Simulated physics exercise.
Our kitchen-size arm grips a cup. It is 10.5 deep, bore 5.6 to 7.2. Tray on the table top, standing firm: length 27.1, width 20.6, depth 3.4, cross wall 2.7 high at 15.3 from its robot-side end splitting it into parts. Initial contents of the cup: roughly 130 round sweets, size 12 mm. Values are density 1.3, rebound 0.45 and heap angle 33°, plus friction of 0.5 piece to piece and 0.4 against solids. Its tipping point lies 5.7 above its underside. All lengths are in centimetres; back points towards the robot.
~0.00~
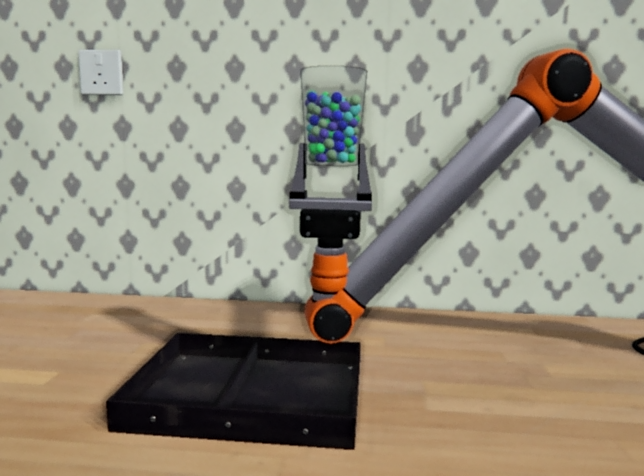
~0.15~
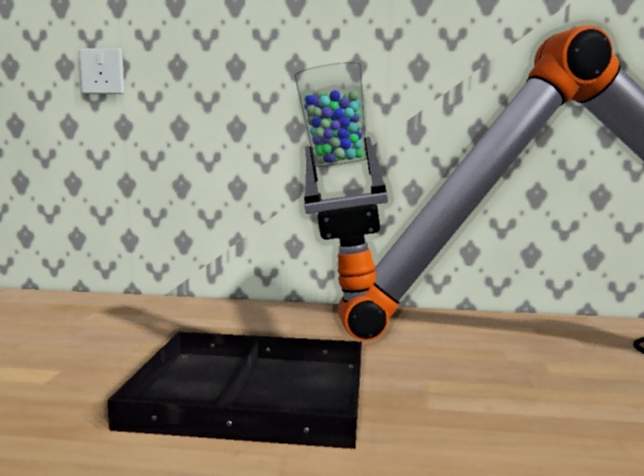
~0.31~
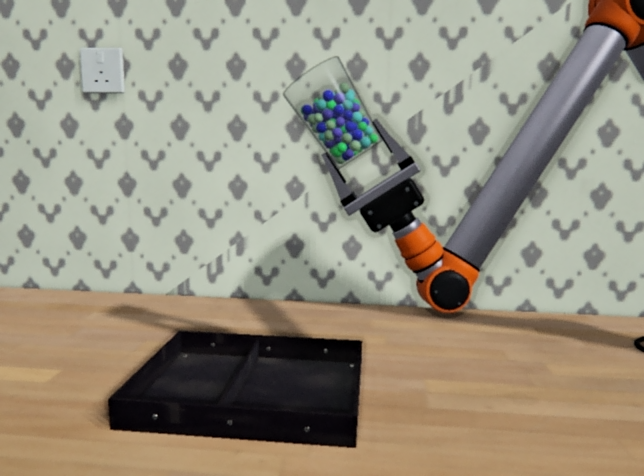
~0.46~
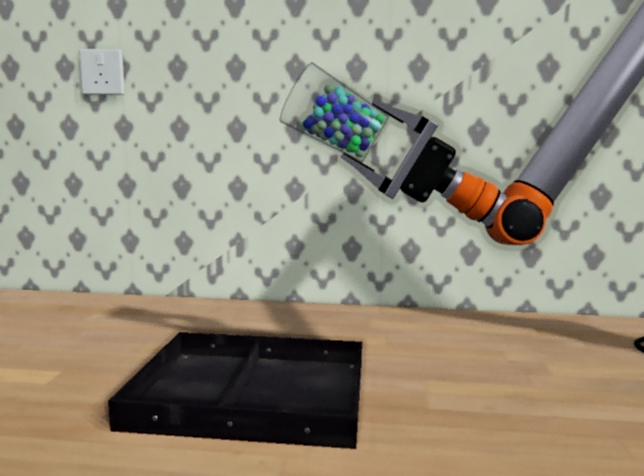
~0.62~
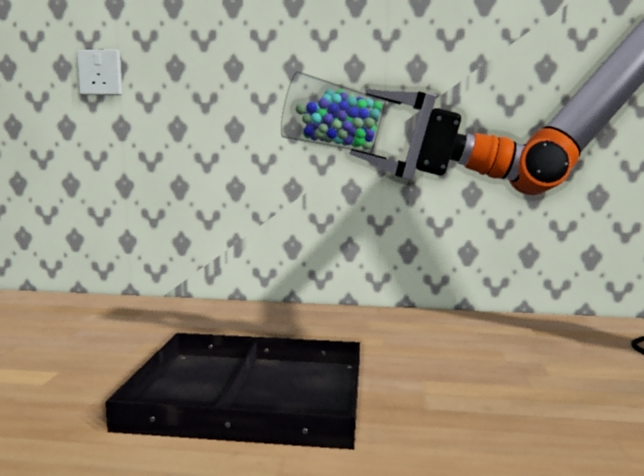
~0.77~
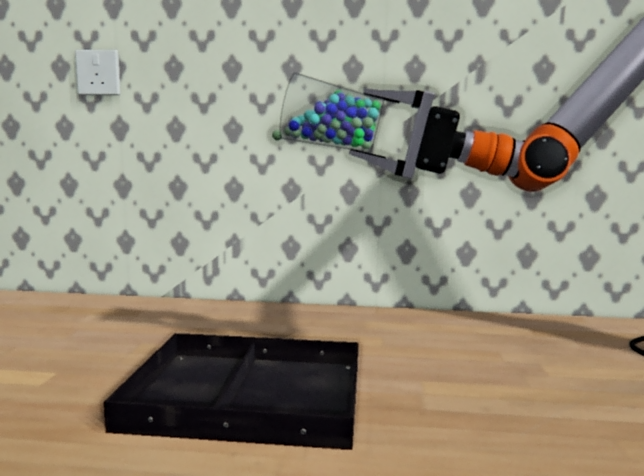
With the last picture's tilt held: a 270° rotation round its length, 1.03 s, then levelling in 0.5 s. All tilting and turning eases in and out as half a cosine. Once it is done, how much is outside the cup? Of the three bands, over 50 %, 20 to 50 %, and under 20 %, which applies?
The band that applies is under 20 %.
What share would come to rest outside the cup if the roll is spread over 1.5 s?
About 15 %.
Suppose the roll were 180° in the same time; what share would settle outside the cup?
Then about 5 per cent.
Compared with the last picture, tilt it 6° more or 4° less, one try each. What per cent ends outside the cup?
The first try gives around 30 percent, the second around 5 percent.
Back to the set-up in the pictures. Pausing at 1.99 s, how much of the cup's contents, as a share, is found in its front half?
Reading: Roughly 60 percent.
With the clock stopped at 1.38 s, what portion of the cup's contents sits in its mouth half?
Something near 40 in a hundred.
After 1.38 s, tipped 78°, highest piece 38 above the table; 125 in the cup, 1 in the robot-side part, 3 in flight or on a rim.
After 1.99 s, tipped 52°, highest piece 37 above the table; 112 in the cup, 11 in the robot-side part, 2 in the far-side part, 1 on the table or floor, 3 in flight or on a rim.
After 2.50 s, upright, highest piece 39 above the table; 112 in the cup, 12 in the robot-side part, 4 in the far-side part, 1 on the table or floor.
After 3.20 s, upright, highest piece 39 above the table; 112 in the cup, 12 in the robot-side part, 4 in the far-side part, 1 on the table or floor.
At rest, 112 in the cup, 12 in the robot-side part, 4 in the far-side part, 1 on the table or floor. That is 13 % outside the cup.
